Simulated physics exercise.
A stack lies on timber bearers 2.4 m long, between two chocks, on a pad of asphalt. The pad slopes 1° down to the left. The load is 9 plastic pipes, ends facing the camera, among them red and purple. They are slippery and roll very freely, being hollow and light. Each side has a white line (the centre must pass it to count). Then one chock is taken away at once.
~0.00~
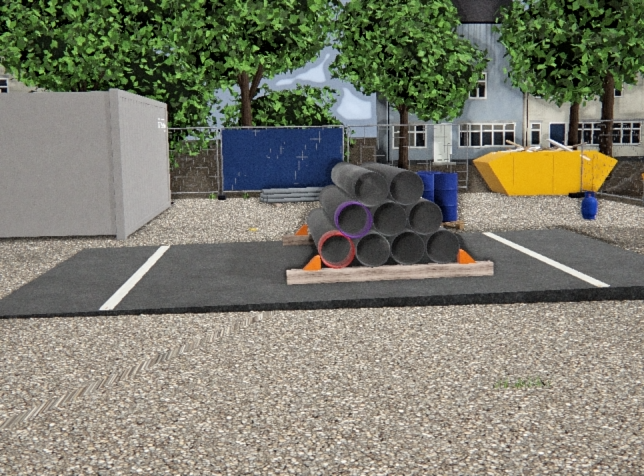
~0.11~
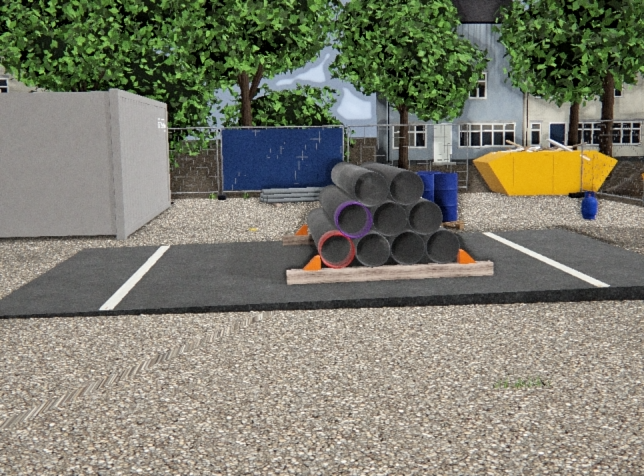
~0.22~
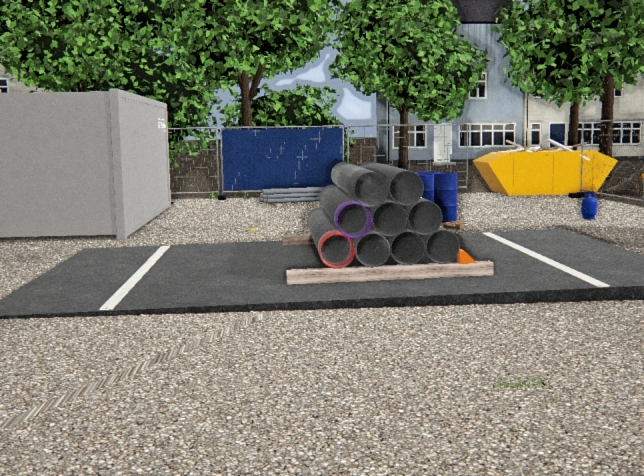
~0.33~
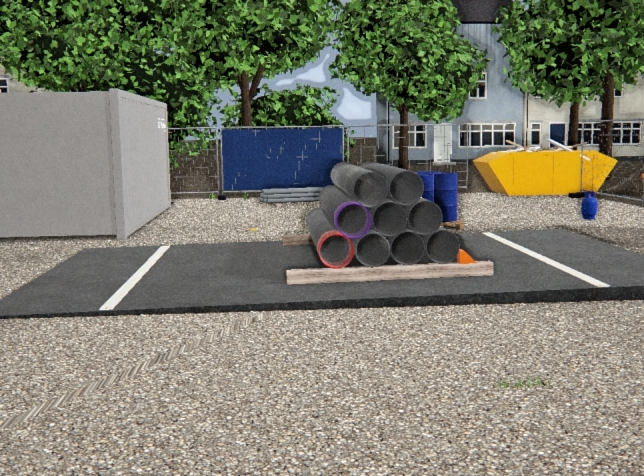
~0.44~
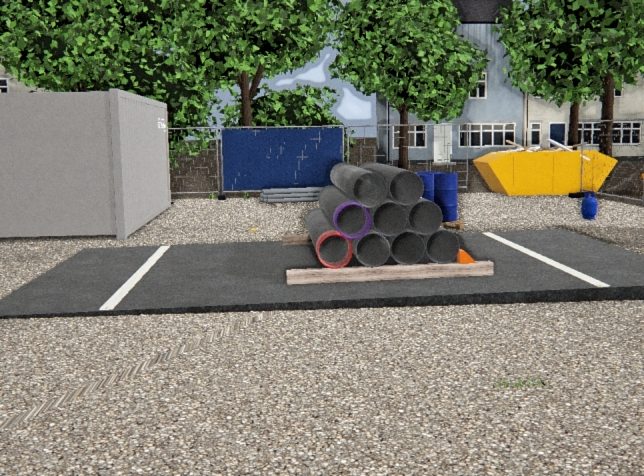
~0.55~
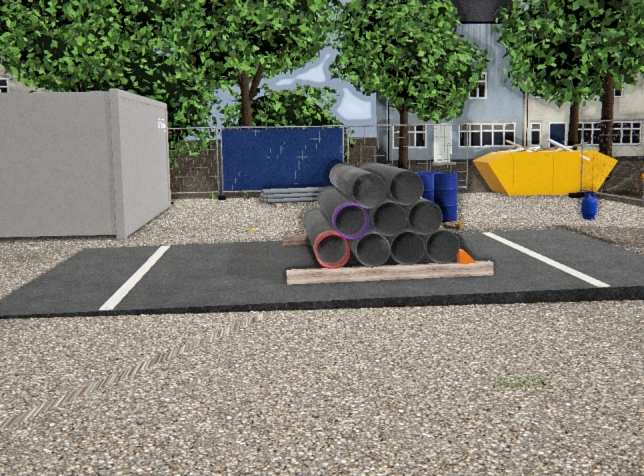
We see dark pipes stacked on timber between orange wedges on an asphalt pad, one rimmed red and another purple. The left wedge disappears, then the red-rimmed pipe and the purple-rimmed one above it shift very slightly left.
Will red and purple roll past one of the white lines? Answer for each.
Red rolls past a line, purple crosses a line.
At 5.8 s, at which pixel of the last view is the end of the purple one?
At about (114, 275).
By 2.8 s, red is off the bearers, 55 cm short of the left line, rolling left; purple is on the bearers, 10 cm from the bearers' left end, rolling left; 0 of 9 have crossed.
By 5.8 s, red is past the left line; purple is past the left line; 3 of 9 have crossed.
Finally (10.9 s), red is past the left line; purple is past the left line; 5 of 9 have crossed.
